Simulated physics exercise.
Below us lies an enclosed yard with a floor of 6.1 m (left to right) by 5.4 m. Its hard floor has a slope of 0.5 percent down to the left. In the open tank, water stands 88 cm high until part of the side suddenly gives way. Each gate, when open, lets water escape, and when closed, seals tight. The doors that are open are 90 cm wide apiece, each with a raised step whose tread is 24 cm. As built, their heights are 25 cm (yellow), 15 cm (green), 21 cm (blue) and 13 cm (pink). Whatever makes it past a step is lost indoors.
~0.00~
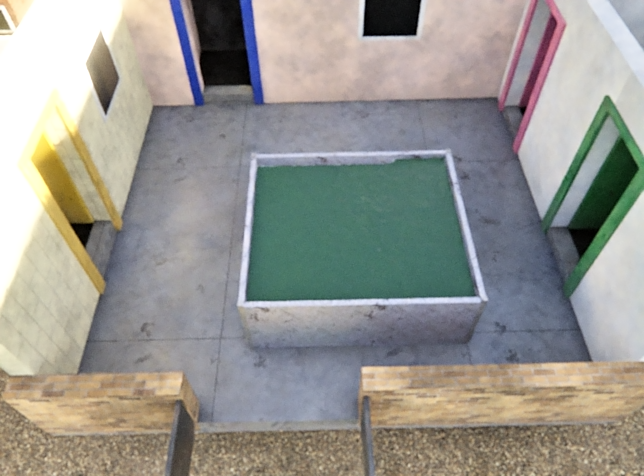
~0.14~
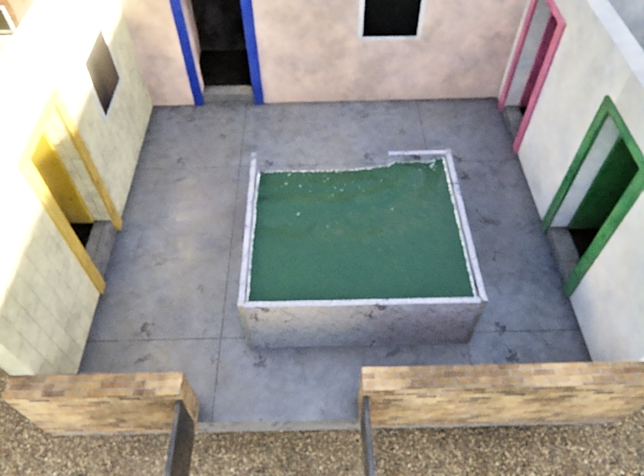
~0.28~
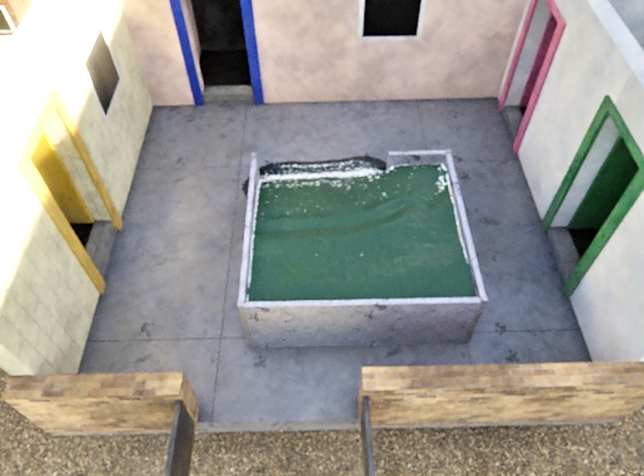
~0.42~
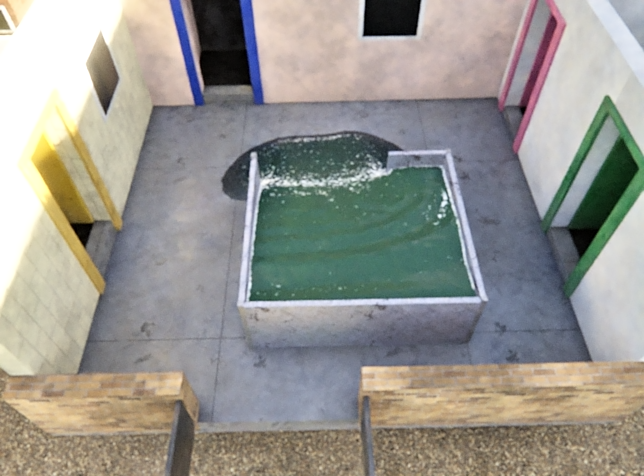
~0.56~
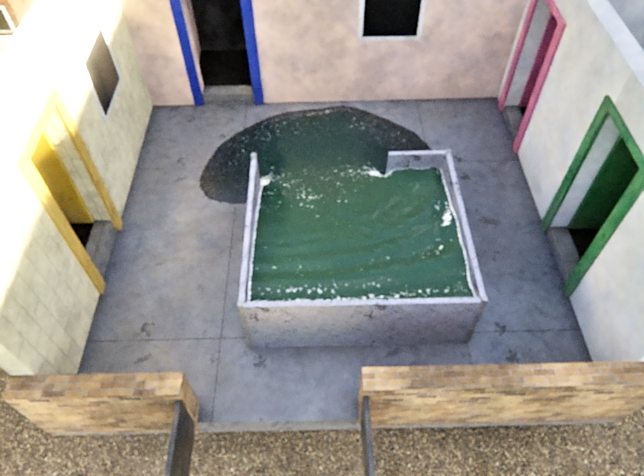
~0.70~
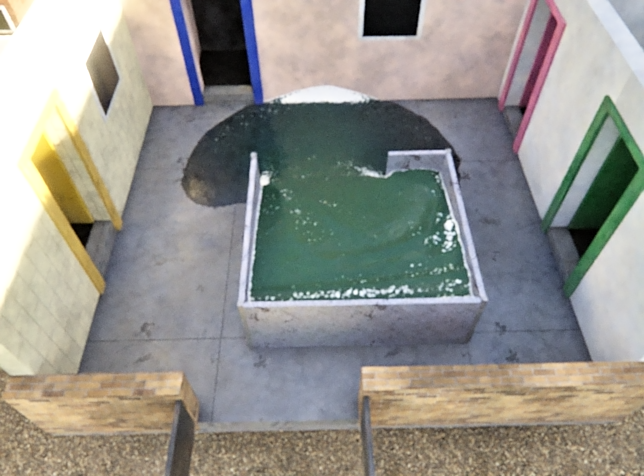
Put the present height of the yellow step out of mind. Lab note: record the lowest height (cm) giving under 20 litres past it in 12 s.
Lowest height: 13 cm.
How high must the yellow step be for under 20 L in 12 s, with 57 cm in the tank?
A step of about 7.5 cm does it.
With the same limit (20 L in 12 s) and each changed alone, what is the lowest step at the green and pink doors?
Some 11.5 cm for green, some 31 cm for pink.
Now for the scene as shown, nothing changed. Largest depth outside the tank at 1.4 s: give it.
Max depth: About 58 cm.
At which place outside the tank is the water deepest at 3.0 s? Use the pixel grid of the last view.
(152, 111).
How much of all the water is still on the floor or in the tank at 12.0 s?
I'd say near 68 per cent is still there.
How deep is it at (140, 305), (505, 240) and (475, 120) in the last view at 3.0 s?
6, 4 and 19 cm, respectively.
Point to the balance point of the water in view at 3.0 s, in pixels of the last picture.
I'd say around (312, 189).
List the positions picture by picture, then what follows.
In the first picture, the open tank at (356, 224) is whole and still, 88 cm deep; the yellow door at (84, 209) is dry.
In the second picture, water pours out on the far side and has run 0.3 m, to a hidden place; about 11 cm deep outside, 88 cm at the back.
In the third picture, the gap is on the far side, the front 0.9 m out at a hidden place; the back of the open tank holds 88 cm.
In the fourth picture, the front is at (346, 134), 1.5 m from the gap on the far side; 3.5 m2 of floor is wet, 87 cm left at the back.
In the fifth picture, the gap is on the far side, the front 2.2 m out at (334, 109); the back of the open tank holds 80 cm.
In the sixth picture, the front is at (259, 104), 2.4 m from the gap on the far side; 8.1 m2 of floor is wet, 75 cm left at the back; the yellow door at (84, 209), 3.1 m from the gap, is still 1.6 m from the nearest water.
After 1.4 s water covers 40 % of the floor, deepest (58 cm) near (306, 108); it has not reached the yellow door.
After 3.0 s water covers 70 % of the floor, deepest (49 cm) near (152, 111); 8 cm at the yellow door, 0 litres in over its 25 cm step.
After 12.0 s water covers 95 % of the floor, deepest (16 cm) near (148, 125); 12 cm at the yellow door, 0 litres in over its 25 cm step.
At the yellow door as built, the water arrived by 2.6 s and peaked near 19 cm at 9.4 s.
With a step of 11.5 cm, 31 litres would have come in within the 12 s; with 15.5 cm, 7 litres. So under 20 litres takes about 13 cm.
